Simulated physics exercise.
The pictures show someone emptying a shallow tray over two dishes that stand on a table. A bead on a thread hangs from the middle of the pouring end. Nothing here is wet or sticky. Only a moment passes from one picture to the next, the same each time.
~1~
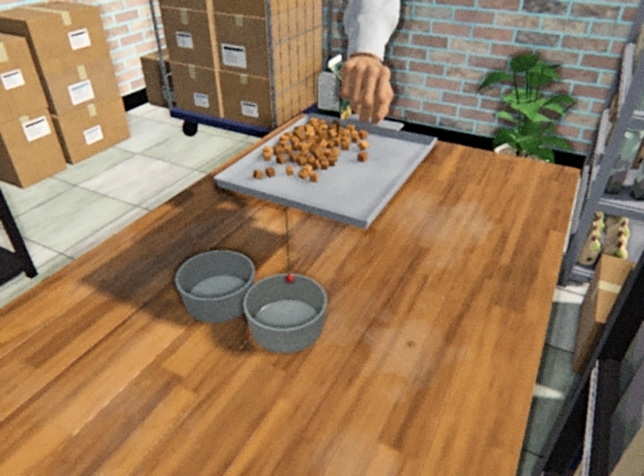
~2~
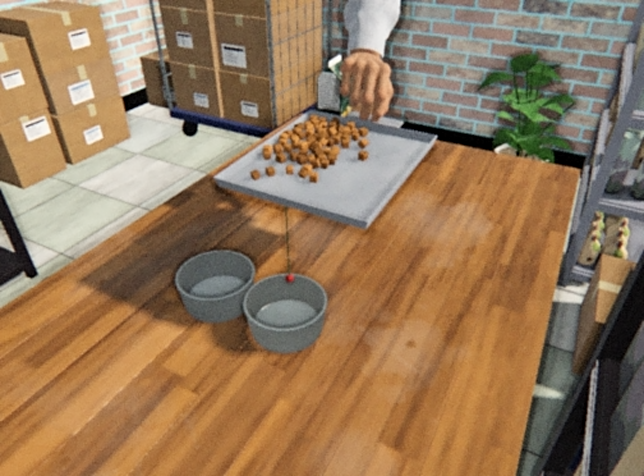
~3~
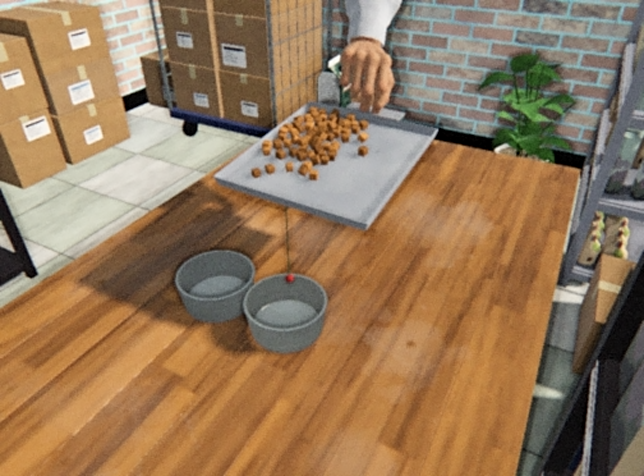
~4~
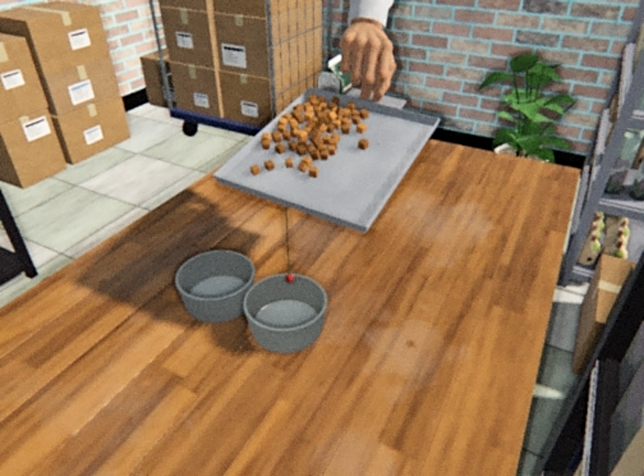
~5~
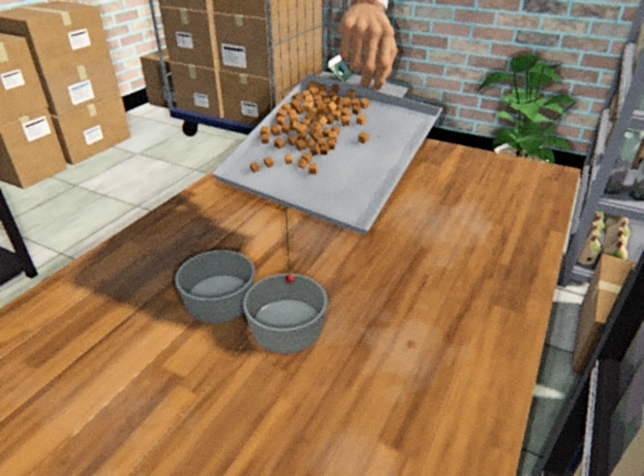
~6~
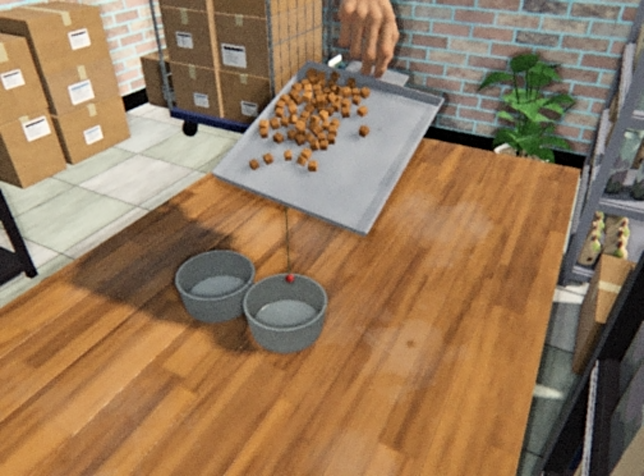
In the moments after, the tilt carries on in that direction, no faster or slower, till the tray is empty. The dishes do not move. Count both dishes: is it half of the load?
They take less than half between them.
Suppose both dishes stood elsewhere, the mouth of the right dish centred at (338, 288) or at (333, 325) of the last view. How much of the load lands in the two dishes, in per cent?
First some 20, then 80 per cent.
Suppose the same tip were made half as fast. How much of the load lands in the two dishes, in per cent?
Near 30 %.
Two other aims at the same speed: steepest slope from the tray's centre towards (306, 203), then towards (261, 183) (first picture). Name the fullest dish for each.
At the first place the right one, at the second left.
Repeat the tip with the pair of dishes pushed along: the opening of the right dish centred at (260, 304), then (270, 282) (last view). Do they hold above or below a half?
The first try: The smaller part. The second: Below a half.
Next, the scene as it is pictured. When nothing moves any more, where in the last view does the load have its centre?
Near (327, 358).
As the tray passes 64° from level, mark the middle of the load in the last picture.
At about (313, 208).
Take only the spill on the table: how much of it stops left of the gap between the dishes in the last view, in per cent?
Some 10 per cent.
Shortly afterwards, tray tipped steeply; the bulk on the tray; only a few in the right dish; near a quarter in the air.
Next, tray tipped past a quarter turn; near a third on the tray; a little in the right dish; near half outside both; a little in the air.
Some moments later, tray tipped past a quarter turn; near a quarter in the right dish; near two thirds outside both.
In the end, tray tipped past a quarter turn; near a quarter in the right dish; none at all in the left dish; near two thirds outside both.
